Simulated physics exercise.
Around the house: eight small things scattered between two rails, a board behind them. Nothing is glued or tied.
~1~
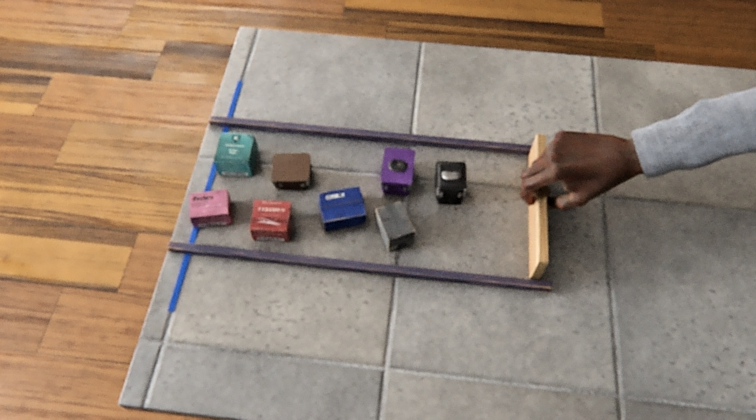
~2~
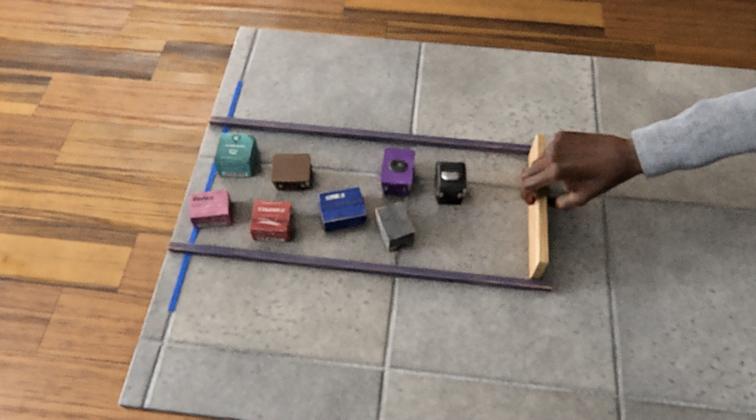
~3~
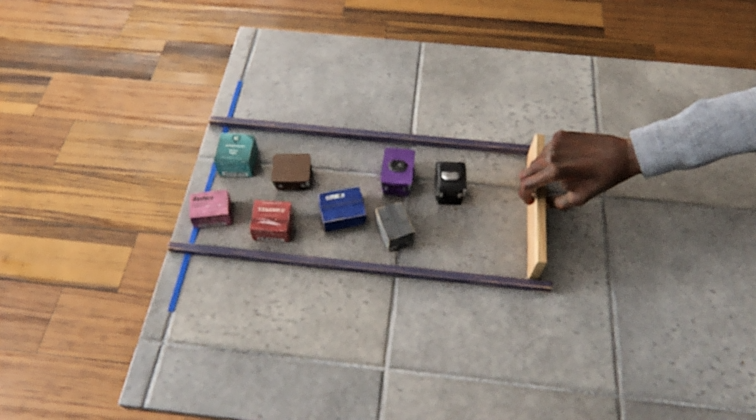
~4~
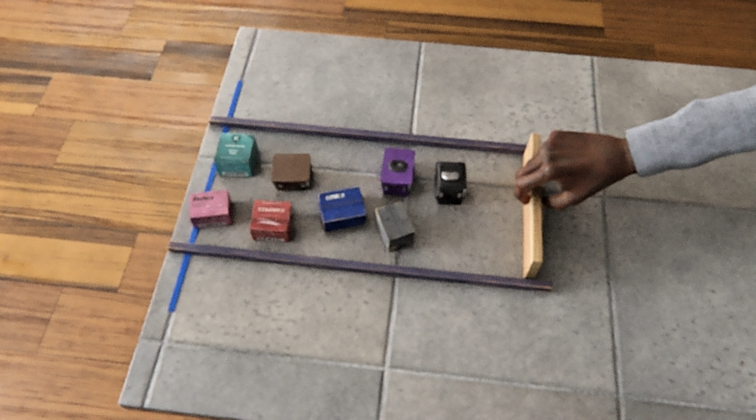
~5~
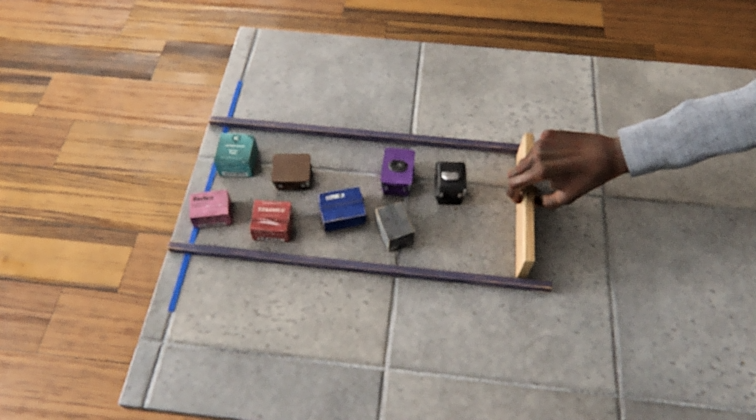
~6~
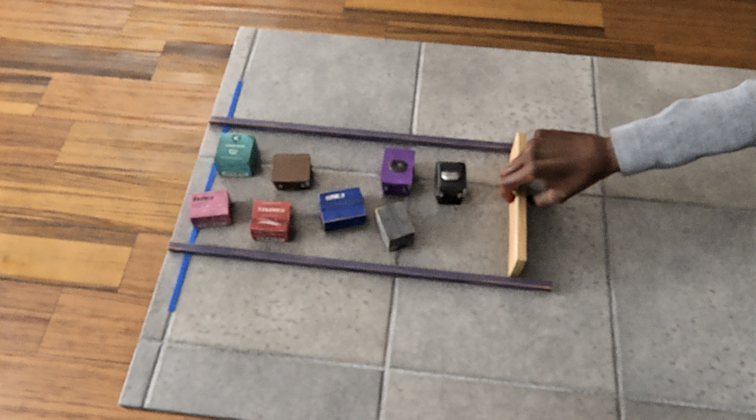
On a grey tiled surface over a wooden floor, eight small boxes and cases sit scattered between two dark rails, near a strip of blue tape. A hand grips a wooden board at the right, holding it nearly still at first, then slides it slightly left while the objects stay in place.
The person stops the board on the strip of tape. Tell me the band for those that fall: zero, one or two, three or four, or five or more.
In the end the number that fall off is five or more.
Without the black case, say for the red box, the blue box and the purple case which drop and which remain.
The red box drops off; the blue box goes over; the purple case stays on.
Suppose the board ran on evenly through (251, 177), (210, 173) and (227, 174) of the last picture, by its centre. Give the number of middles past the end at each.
Place by place, 3, 6 and 6.
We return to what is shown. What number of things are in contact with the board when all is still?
The number is 2.
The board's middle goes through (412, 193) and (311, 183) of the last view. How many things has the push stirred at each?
First 3, then 8.
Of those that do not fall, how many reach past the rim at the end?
Overhanging: 2.
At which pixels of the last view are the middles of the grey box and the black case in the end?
First (186, 203), then (199, 157).
Early on, none off yet; pink box at rest near (211, 209); turquoise box at rest near (237, 155); red box at rest near (272, 221).
Finally, the number that fall off is five or more; lost, purple case, blue box, brown case, red box, turquoise box and pink box.
